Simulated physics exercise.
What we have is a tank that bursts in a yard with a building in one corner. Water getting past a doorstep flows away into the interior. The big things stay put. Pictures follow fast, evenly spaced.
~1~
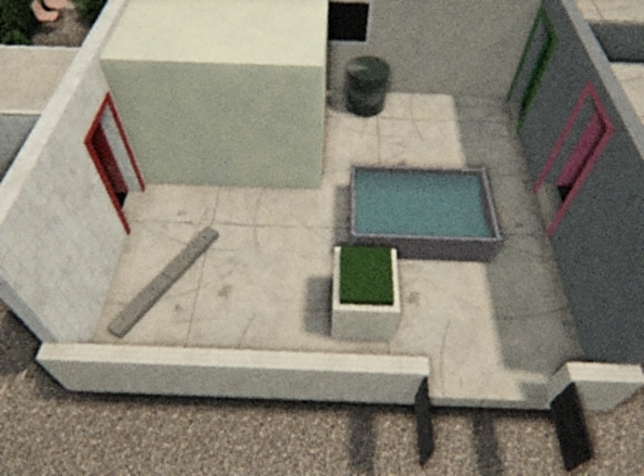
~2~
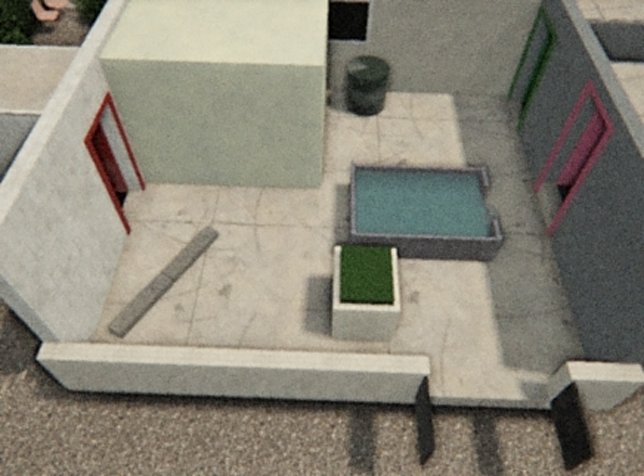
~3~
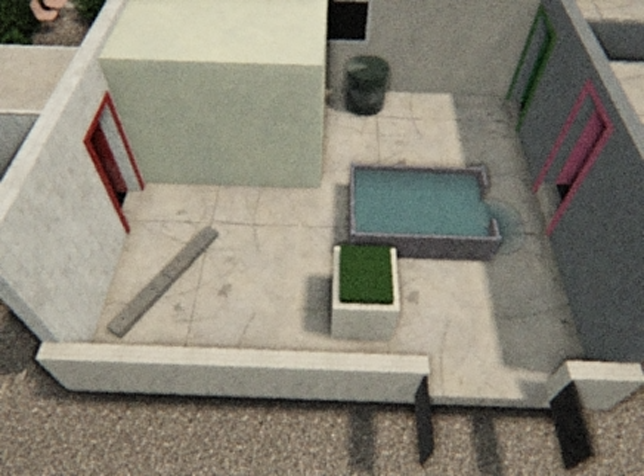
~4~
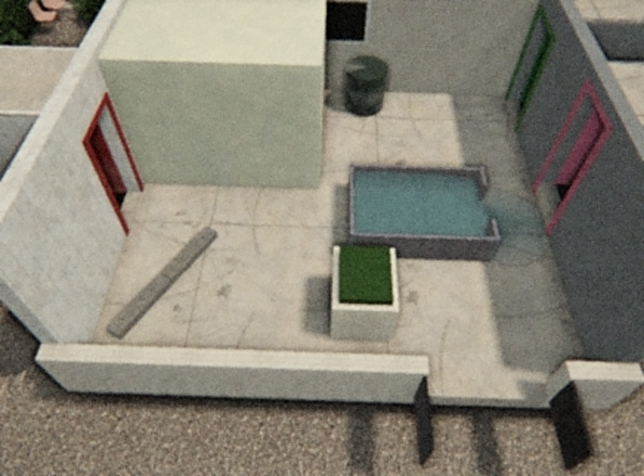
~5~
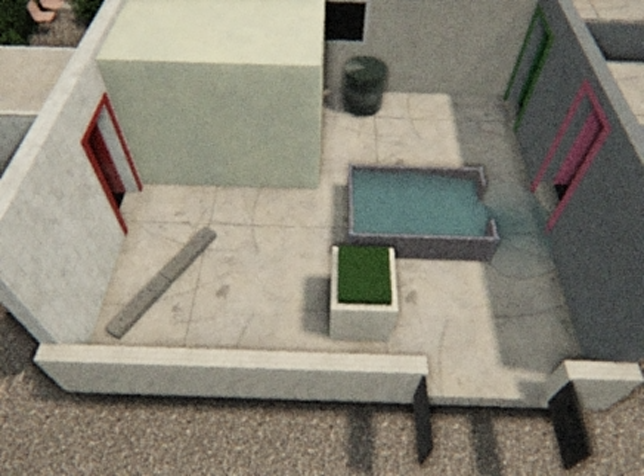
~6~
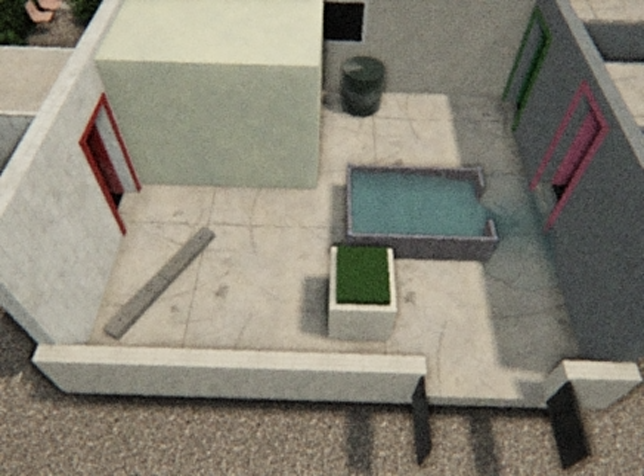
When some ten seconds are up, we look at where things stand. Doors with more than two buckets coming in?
Pink door: Two or fewer; green door: Over two; red door: Two or fewer.
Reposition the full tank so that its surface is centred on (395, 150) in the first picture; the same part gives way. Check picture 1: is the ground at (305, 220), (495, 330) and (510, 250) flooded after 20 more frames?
Going through the three places: Out of reach, in the spill, in the spill.
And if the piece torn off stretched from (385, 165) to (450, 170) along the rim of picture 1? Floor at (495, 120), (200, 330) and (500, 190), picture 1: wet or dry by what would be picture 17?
In that order: Flooded, not flooded, not flooded.
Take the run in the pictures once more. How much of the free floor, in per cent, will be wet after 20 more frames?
That's roughly 35 per cent.
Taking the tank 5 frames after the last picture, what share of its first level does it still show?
Estimate: Close to 74 %.
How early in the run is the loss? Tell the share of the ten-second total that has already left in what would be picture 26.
I get 20 percent.
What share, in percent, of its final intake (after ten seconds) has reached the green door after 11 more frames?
About 0 per cent.
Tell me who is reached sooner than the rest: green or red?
Answer: The door marked green.
A moment on, water covers 10 % of the floor; the pink door under two buckets in, the green door not reached, the red door not reached.
Next, water covers 25 % of the floor; the pink door under two buckets in, the green door wet at the sill, nothing in, the red door not reached.
Then, water covers 35 % of the floor; the pink door under two buckets in, the green door wet at the sill, nothing in, the red door not reached.
Later, water covers 50 % of the floor; the pink door under two buckets in, the green door under two buckets in, the red door not reached.
In the end, water covers 75 % of the floor; the pink door under two buckets in, the green door over two buckets in, the red door not reached.
